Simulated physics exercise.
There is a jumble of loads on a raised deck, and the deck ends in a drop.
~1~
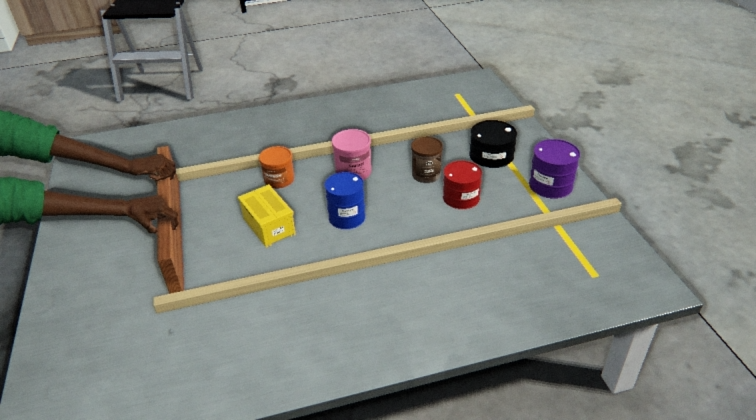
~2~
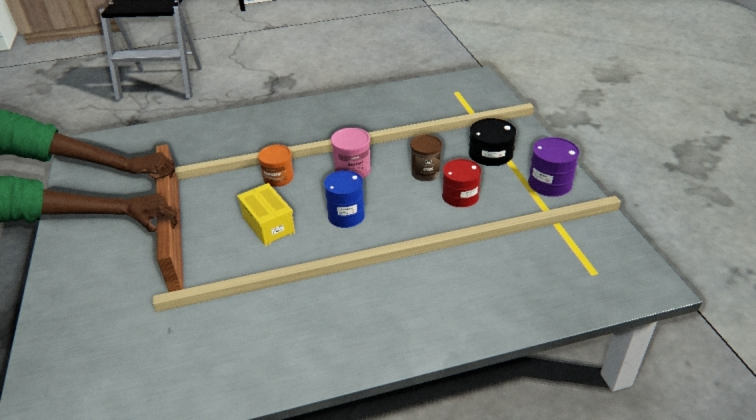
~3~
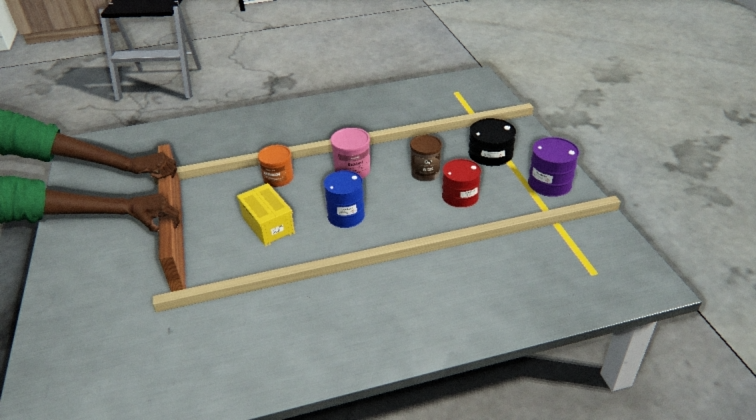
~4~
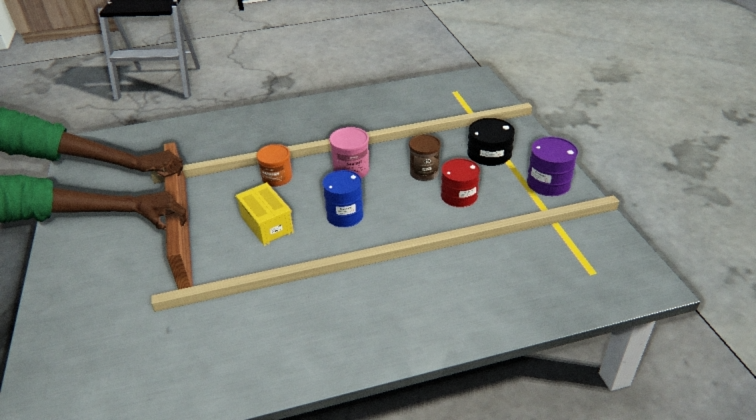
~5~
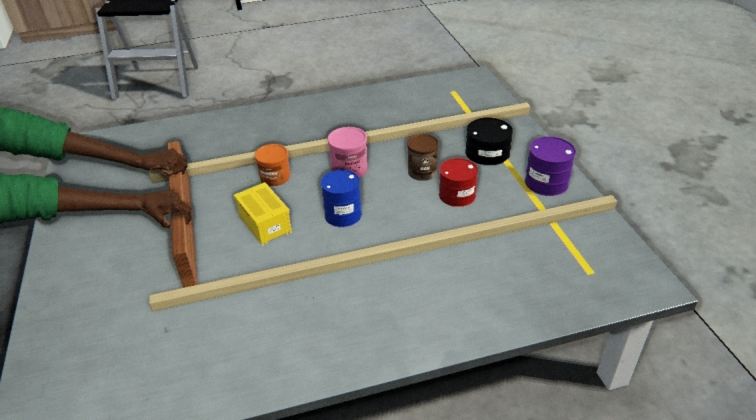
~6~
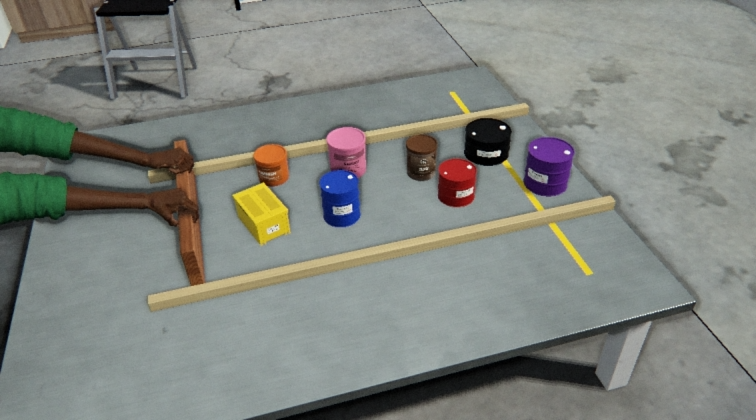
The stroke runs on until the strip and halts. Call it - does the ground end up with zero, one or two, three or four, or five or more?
The ground ends up with one or two.
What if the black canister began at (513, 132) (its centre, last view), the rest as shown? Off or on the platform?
Result: It stays aboard.
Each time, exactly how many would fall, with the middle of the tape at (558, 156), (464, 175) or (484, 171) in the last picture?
In order, 8, 1 and 1.
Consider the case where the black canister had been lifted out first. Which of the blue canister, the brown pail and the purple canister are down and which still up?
Well, the blue canister hangs in there, the brown pail hangs in there, and the purple canister leaves the top.
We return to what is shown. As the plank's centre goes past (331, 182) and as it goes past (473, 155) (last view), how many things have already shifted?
4 and 8.
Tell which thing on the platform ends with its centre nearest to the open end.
Foremost, the black canister.
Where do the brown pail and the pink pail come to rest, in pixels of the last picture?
The brown pail ends at (553, 145) and the pink pail at (513, 132).
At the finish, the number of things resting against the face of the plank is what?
3 end up touching it.
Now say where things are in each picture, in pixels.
The first picture shows purple canister (554, 169); black canister (493, 144); red canister (462, 185); plank (170, 216); tape (513, 168).
The second picture shows black canister (492, 142); plank (169, 215).
The third picture shows red canister (461, 183); pink pail (351, 155).
The fourth picture shows purple canister (552, 167); yellow tote (265, 214).
The fifth picture shows black canister (489, 141); brown pail (423, 158).
The sixth picture shows purple canister (548, 167); black canister (487, 142); red canister (457, 183); plank (189, 210); tape (508, 166).
Soon after, none off yet; purple canister at rest near (548, 167); black canister at rest near (487, 142); red canister at rest near (457, 183).
Then, none off yet; purple canister at rest near (548, 167); black canister at rest near (487, 142); red canister moved about its own width near (503, 178).
By the end, the number that fall off is one or two; fallen, red canister and purple canister.
